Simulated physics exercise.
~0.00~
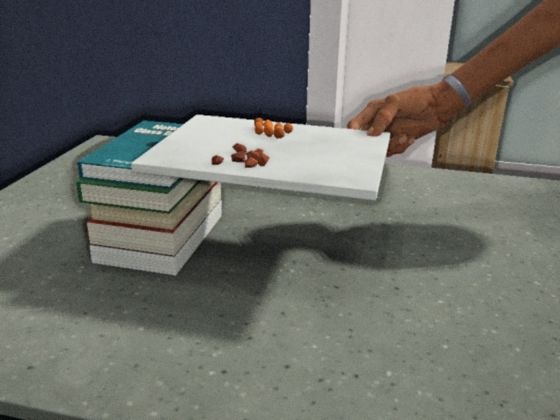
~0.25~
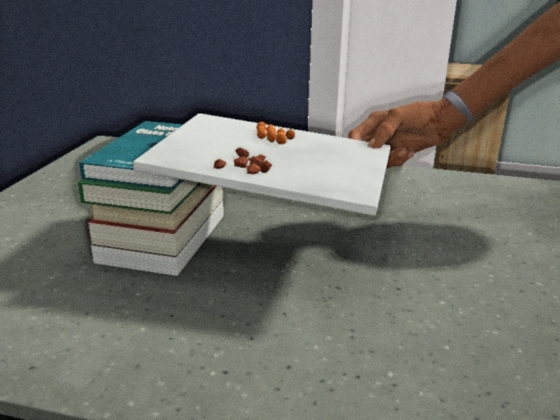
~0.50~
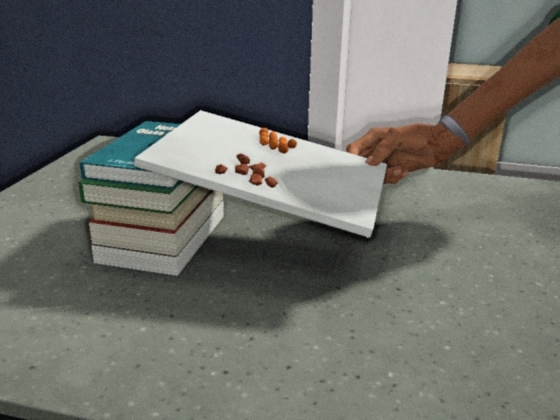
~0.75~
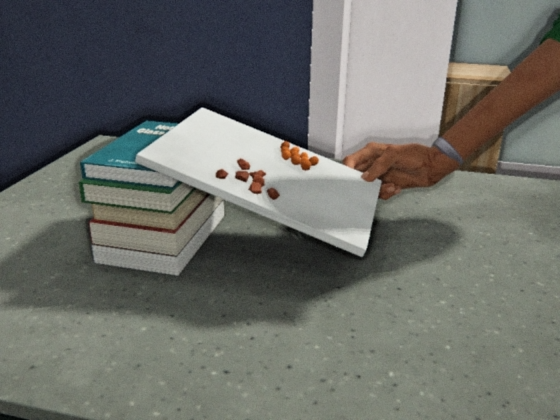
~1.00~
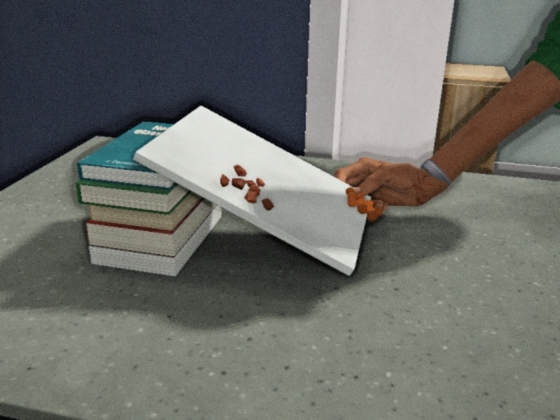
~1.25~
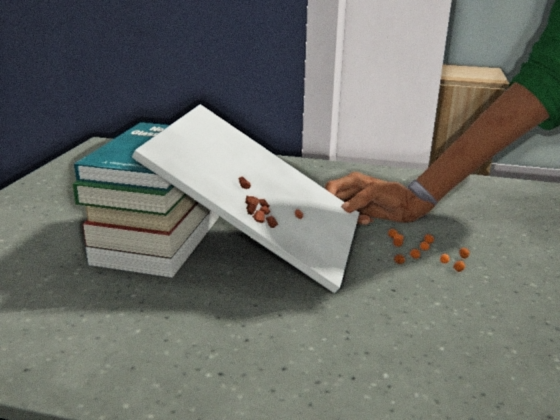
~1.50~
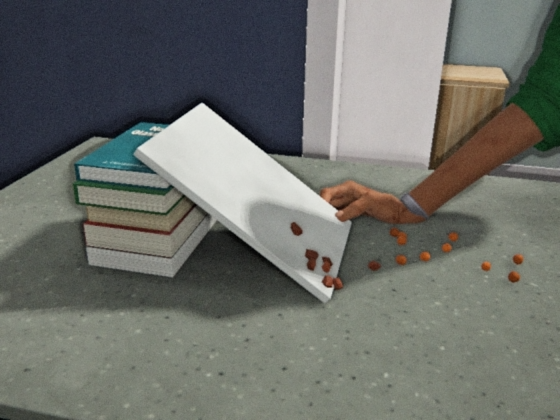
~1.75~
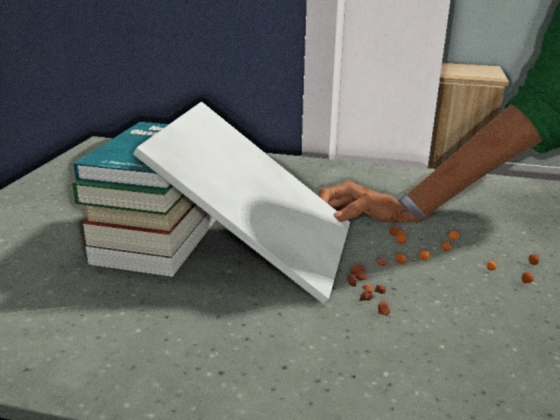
At the start, a hand holds up the right end of a white board whose left end rests on a stack of books on a speckled grey counter, with an orange heap and a reddish-brown heap of small pieces on top. The hand lowers its end, and the board tilts steadily. The orange pieces, on the far side, slide first, tumbling off the low end and scattering rightward across the counter. The brown, nearer pieces then slide down and spill off as well. Finally, the board lies steeply sloped and empty, with the orange pieces spread farther than the brown ones.
